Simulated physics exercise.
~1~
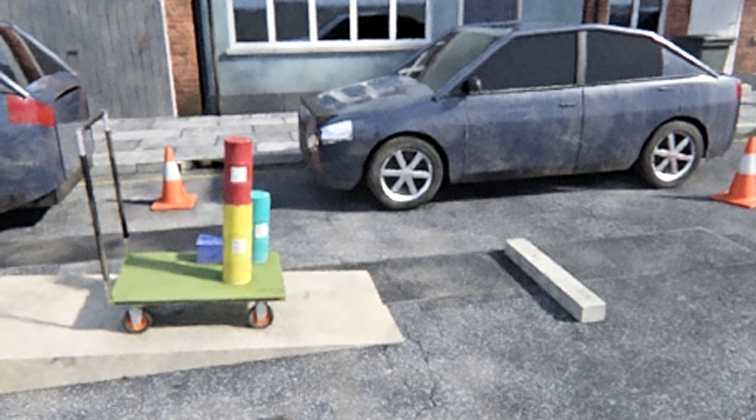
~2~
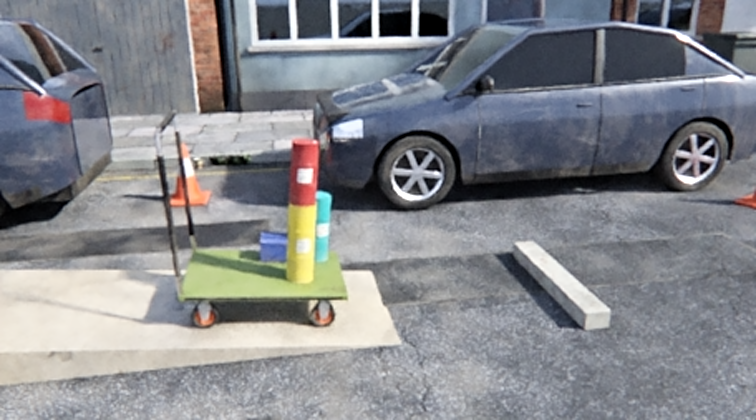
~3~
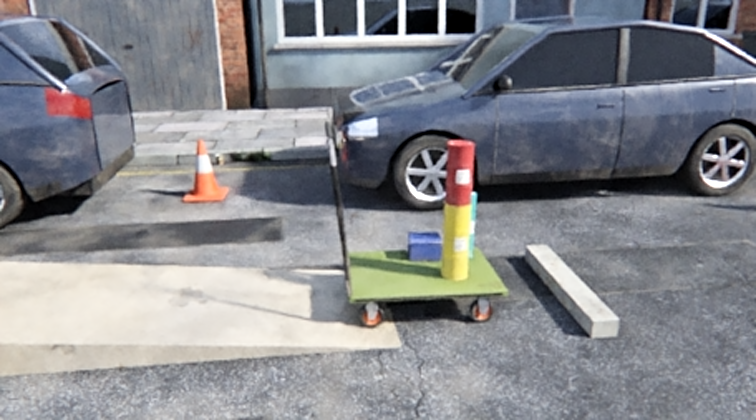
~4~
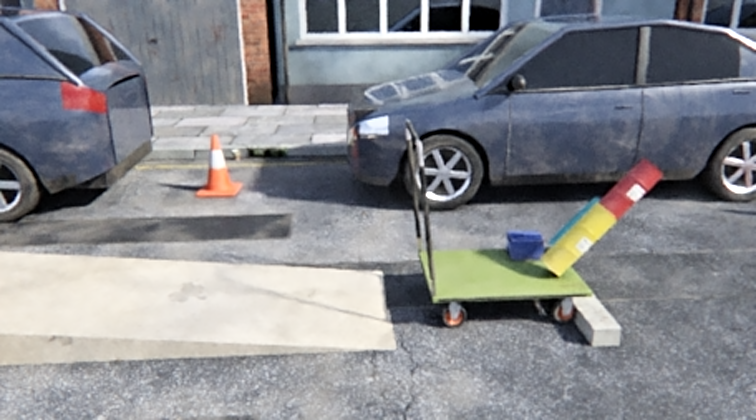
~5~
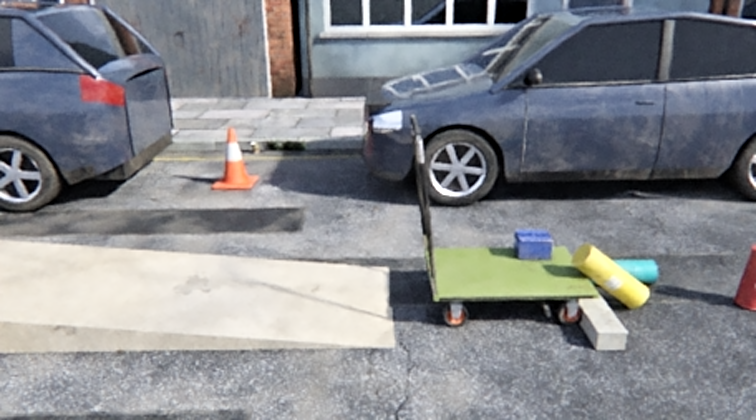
A trolley rolls right into a kerb, spilling three canisters while the blue parcel stays aboard.
